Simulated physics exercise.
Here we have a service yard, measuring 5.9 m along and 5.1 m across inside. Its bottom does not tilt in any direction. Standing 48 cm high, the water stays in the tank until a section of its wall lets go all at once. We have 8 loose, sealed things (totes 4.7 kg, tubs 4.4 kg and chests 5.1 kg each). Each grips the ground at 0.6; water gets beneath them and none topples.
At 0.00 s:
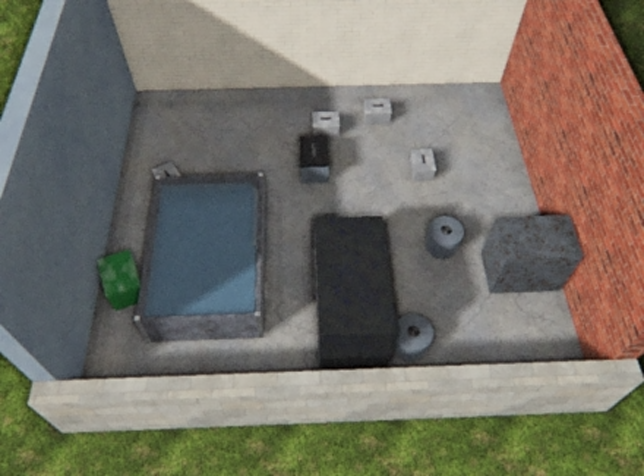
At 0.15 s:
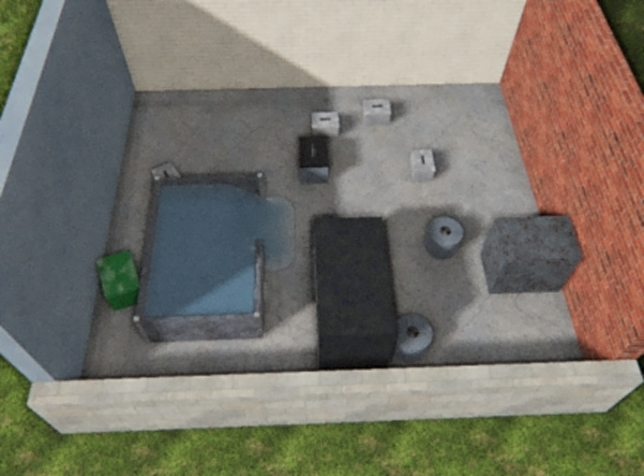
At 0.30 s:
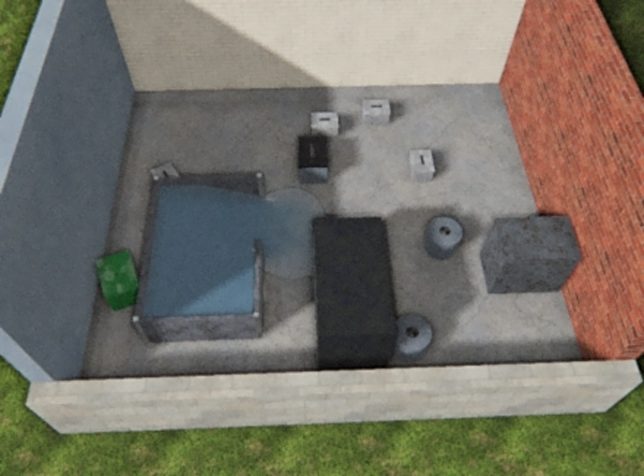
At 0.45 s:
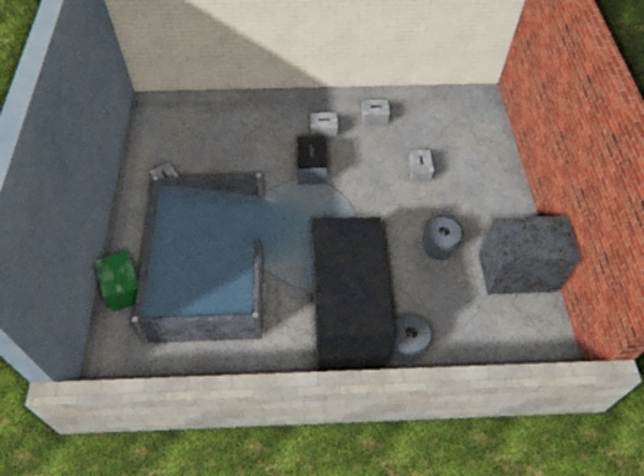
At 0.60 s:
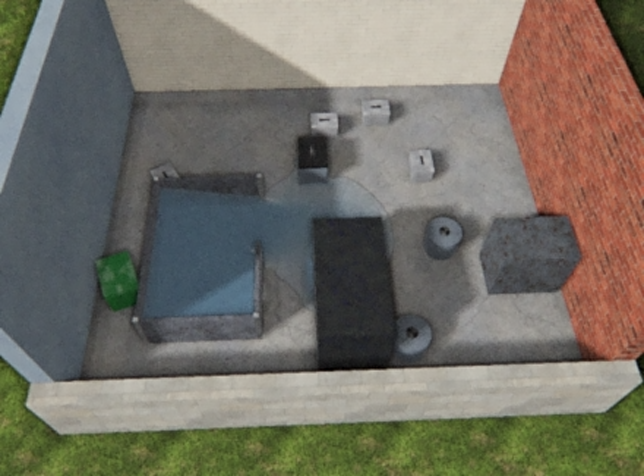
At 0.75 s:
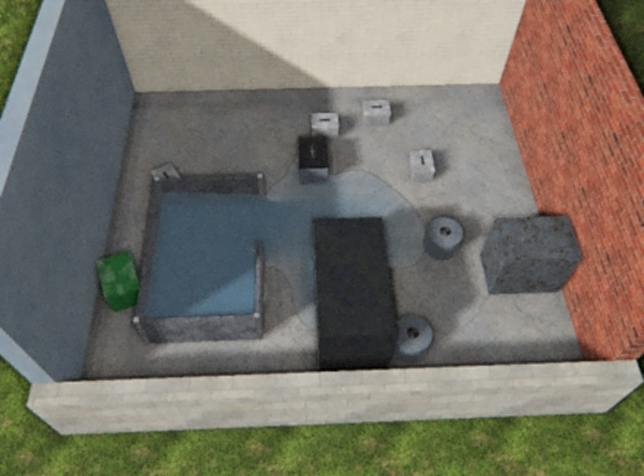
In a walled service yard, water escapes through the right side of a raised rectangular pool and spreads in a thin, widening sheet across the floor around a dark block, while the green chest and other scattered objects stay put.
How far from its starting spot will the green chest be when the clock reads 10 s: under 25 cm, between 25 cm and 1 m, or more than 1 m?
The green chest ends up under 25 cm from where it began.
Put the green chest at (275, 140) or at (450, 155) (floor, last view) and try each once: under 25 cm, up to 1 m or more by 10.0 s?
In that order: It travels far; it travels far.
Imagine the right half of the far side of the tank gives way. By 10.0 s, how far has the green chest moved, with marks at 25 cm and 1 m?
Had it gone that way, the green chest would be borne far.
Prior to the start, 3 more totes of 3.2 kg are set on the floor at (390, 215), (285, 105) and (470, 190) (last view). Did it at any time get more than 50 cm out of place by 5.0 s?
First beyond, then within, then beyond.
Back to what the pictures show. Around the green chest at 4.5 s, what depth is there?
I'd say around 0 cm.
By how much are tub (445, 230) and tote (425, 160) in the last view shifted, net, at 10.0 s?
Taken in order, the shifts are 250 cm and 400 cm.
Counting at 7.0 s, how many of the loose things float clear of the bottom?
Count: 4.
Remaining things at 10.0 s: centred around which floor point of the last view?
At about (234, 179).
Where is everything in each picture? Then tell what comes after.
The green chest at (118, 272) rests on the ground; 2.6 m2 under water; 0 of 8 have shifted, in the first frame.
The green chest at (117, 273), on the bottom; water covers 3.1 m2; 0 of 8 have shifted, in the second frame.
The green chest at (116, 273) rests on the ground; 3.7 m2 under water; 0 of 8 have shifted, in the third frame.
The green chest at (115, 273), on the bottom; water covers 4.4 m2; 0 of 8 have shifted, in the fourth frame.
The green chest at (116, 274) rests on the ground; 5.0 m2 under water; 0 of 8 have shifted, in the fifth frame.
The green chest at (117, 274) rests on the ground; 5.8 m2 under water; 0 of 8 have shifted, in the sixth frame.
After 2.0 s the green chest is near (117, 274), 0.0 m from its start, aground; 2 afloat.
After 4.5 s the green chest is near (117, 274), 0.0 m from its start, aground; 4 afloat.
After 7.0 s the green chest is near (117, 274), 0.0 m from its start, aground; 4 afloat.
After 10.0 s the green chest is near (119, 276), 0.1 m from its start, aground; 7 afloat.
